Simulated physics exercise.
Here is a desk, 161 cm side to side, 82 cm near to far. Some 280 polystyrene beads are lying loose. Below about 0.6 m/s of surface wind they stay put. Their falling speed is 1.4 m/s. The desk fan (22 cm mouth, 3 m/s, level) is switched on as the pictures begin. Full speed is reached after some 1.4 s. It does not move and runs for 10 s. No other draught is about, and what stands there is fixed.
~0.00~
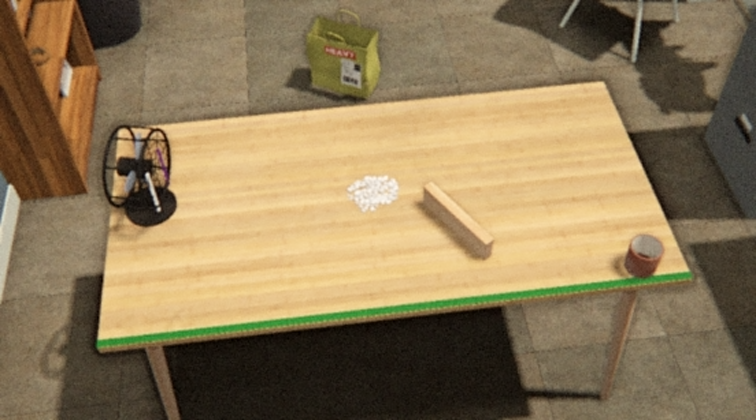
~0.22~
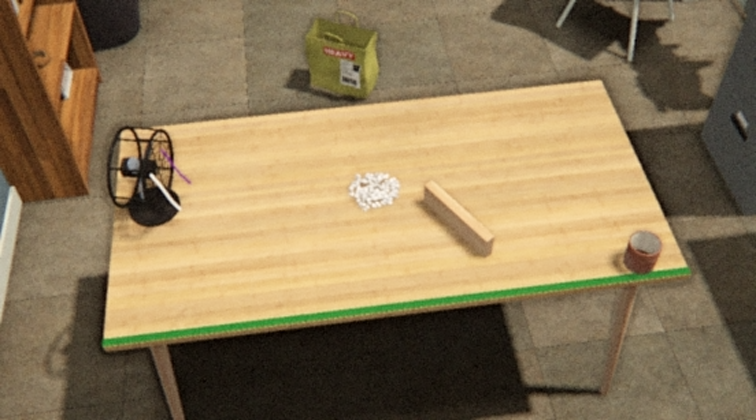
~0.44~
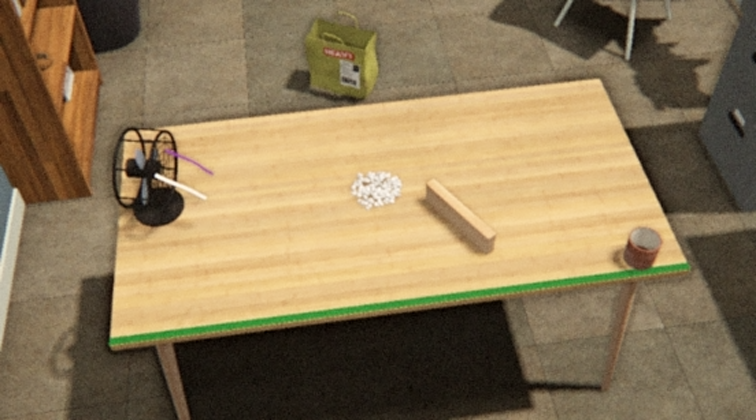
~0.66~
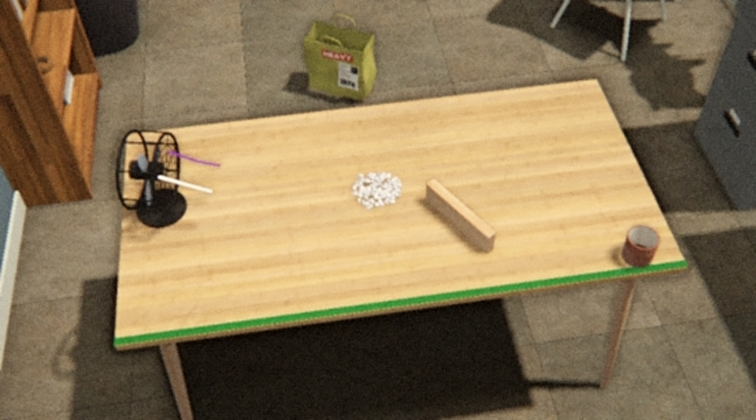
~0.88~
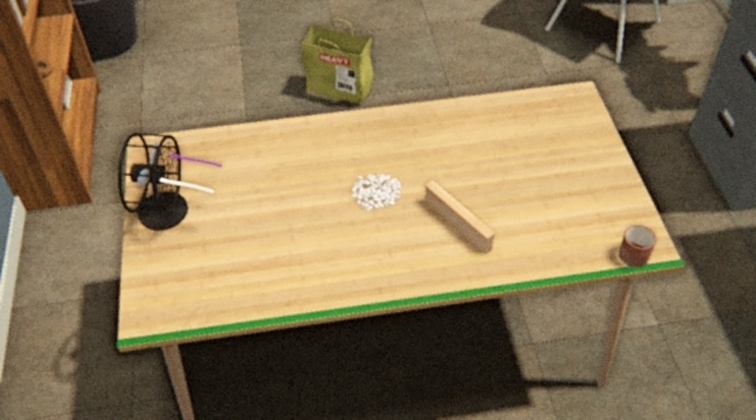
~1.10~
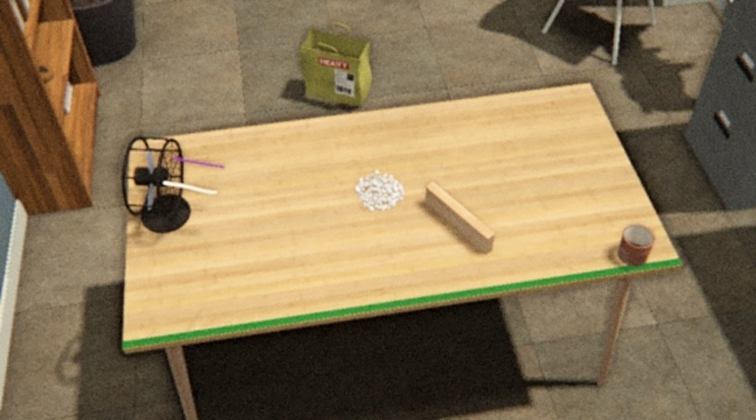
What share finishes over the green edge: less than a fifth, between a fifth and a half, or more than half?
The share over the green edge is not even a fifth.
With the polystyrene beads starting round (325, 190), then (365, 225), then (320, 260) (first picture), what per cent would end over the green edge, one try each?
In turn about 0 %, 80 %, 80 %.
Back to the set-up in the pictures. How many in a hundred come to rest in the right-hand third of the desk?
Near 70 %.
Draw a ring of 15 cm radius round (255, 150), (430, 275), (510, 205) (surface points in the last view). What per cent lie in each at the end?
In turn about 0 %, 0 %, 0 %.
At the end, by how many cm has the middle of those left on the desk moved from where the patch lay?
Roughly 50 cm.
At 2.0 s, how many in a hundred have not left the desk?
Some 100 per cent.
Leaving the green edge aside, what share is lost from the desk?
About 4 %.
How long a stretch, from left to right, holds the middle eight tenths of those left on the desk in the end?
About 40 cm.
After 2.0 s the count stands so, 0 % are over the green edge; the middle of those still in play is near (471, 121).
After 3.2 s the count stands so, 0 % are over the green edge; the middle of those still in play is near (476, 116).
After 5.5 s the count stands so, 0 % are over the green edge; the middle of those still in play is near (476, 116).
After 10.0 s, at the end, 0 % are over the green edge; the middle of those still in play is near (476, 116).
